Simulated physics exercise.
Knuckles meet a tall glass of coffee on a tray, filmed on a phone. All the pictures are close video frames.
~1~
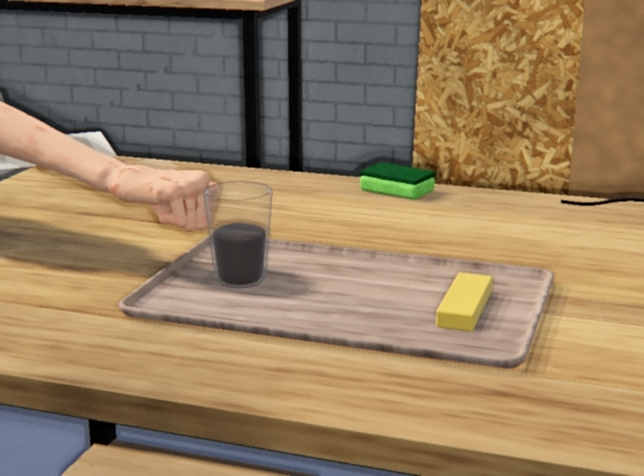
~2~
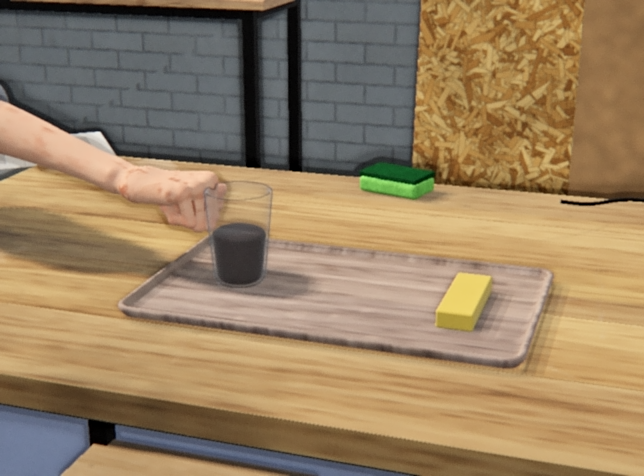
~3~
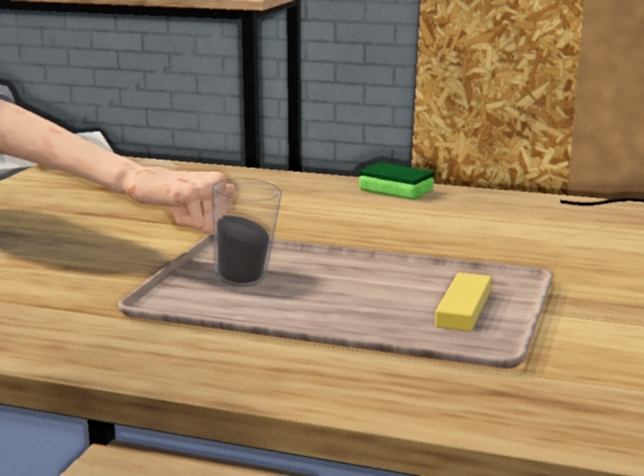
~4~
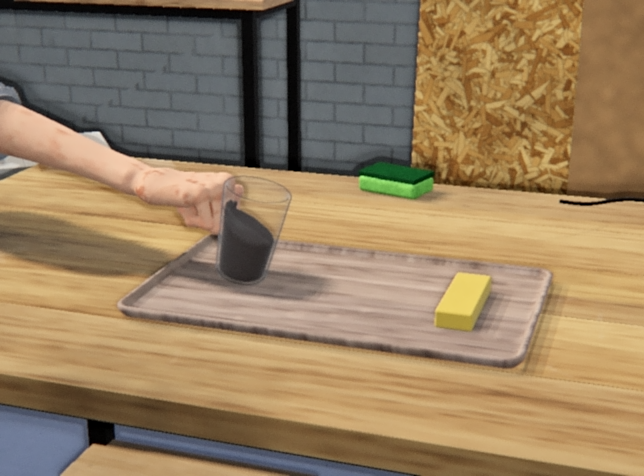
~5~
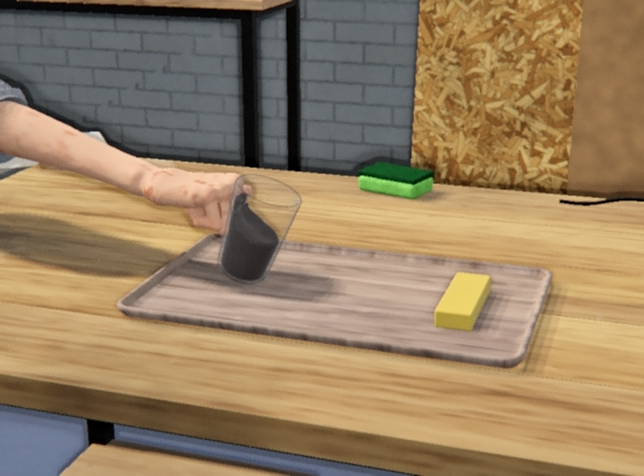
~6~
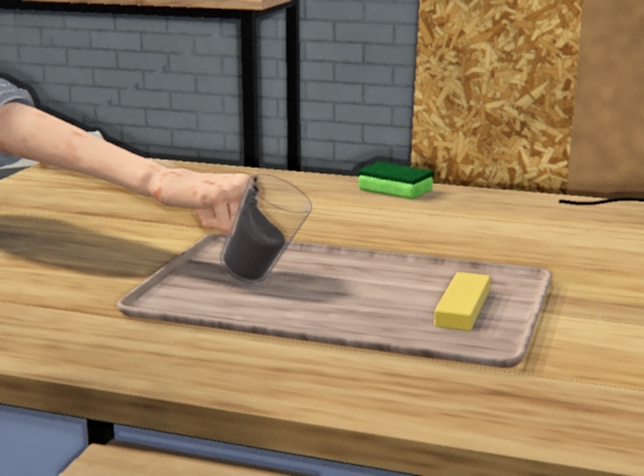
On a wooden table, a hand's knuckles push a tall glass of dark liquid on a tray, tilting it steadily rightward.
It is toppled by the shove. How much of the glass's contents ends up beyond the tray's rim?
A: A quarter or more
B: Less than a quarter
(B) Less than a quarter.
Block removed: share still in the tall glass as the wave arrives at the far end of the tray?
Roughly 50 per cent.
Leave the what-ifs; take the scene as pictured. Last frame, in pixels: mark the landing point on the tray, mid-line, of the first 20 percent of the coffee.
Roughly (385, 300).
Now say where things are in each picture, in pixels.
Tilt 0°; right rim (268, 195); surface from (217, 227) to (266, 232); the tray's far rim is at (538, 312); a block is fixed to the tray further along, in the first picture.
Tilt 0°; right rim (269, 195); surface from (216, 227) to (265, 233), in the second picture.
Tilt 6°; right rim (278, 197); surface from (221, 215) to (265, 233), in the third picture.
Tilt 13°; right rim (288, 201); surface from (229, 201) to (274, 238), in the fourth picture.
Tilt 20°; right rim (298, 206); surface from (235, 208) to (279, 241), in the fifth picture.
Tilt 27°; right rim (308, 212); surface from (236, 223) to (285, 240), in the sixth picture.
A moment on, the tall glass lies on its side and 97 per cent is in the glass, 1 on the tray and 2 above or beyond its rim.
Next, the tall glass lies on its side and 47 per cent is in the glass, 36 on the tray and 17 above or beyond its rim.
Then the tall glass lies on its side and 25 per cent is in the glass, 42 on the tray and 33 above or beyond its rim.
Later the tall glass lies on its side and 13 per cent is in the glass, 74 on the tray and 13 above or beyond its rim.
Finally, 89 per cent is held by tray and glass, 11 is off the tray.
